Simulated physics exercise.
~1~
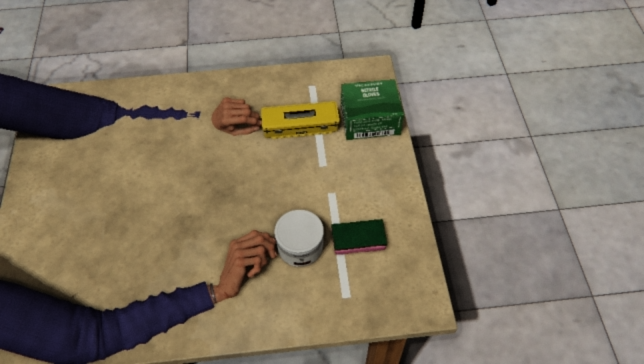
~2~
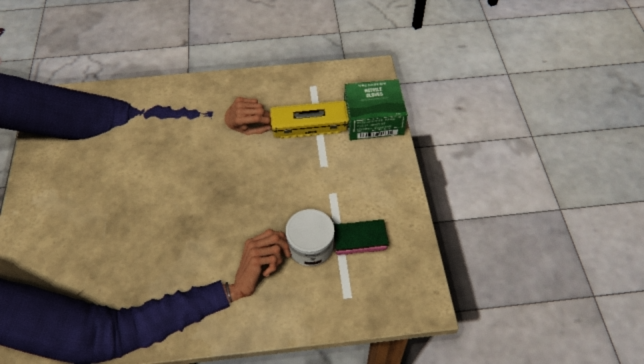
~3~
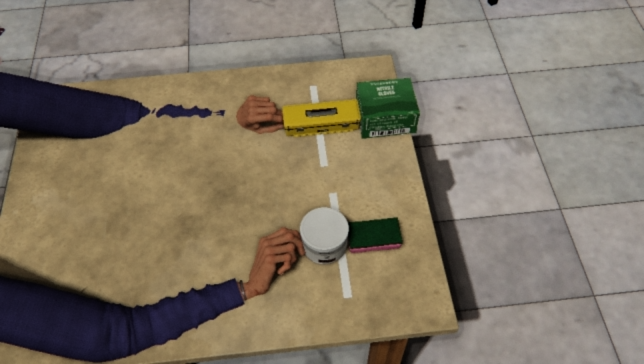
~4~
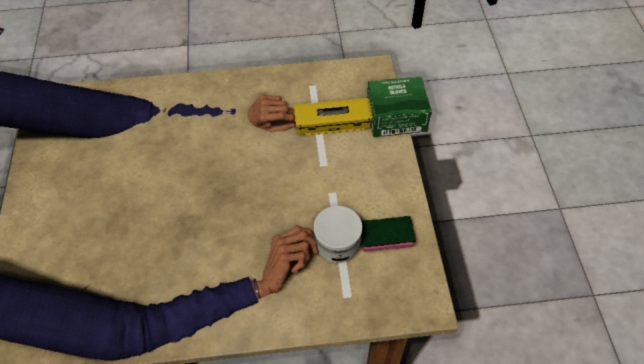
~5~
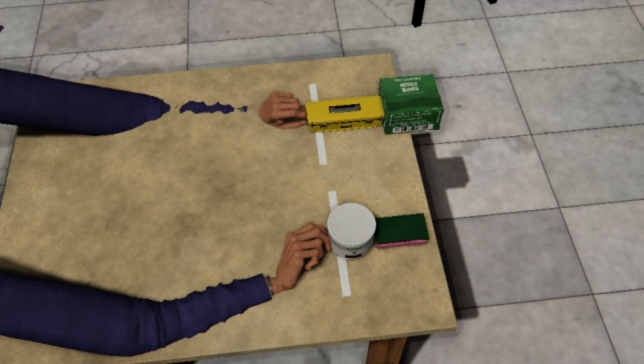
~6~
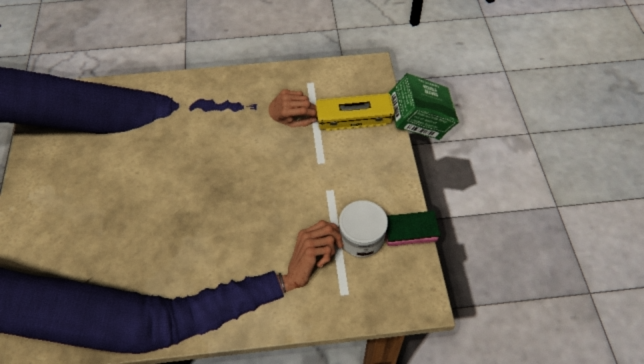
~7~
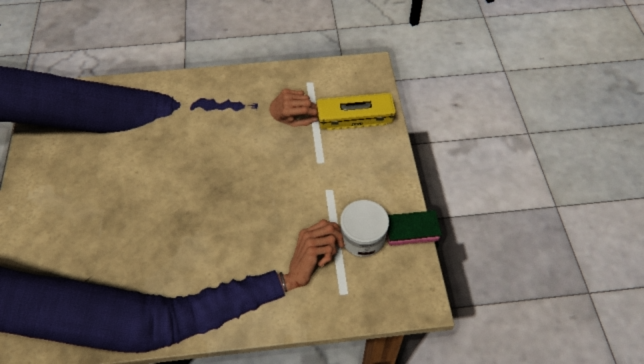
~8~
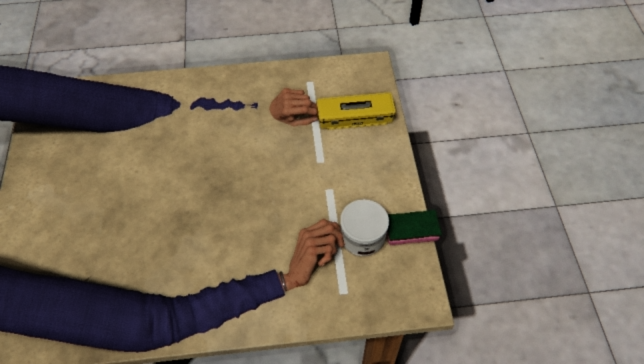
Two hands in dark blue sleeves pushed a yellow case and a white tub right across a table, moving a green box and a green-topped pink sponge toward the edge, until the box tipped off and the sponge stayed on the table.
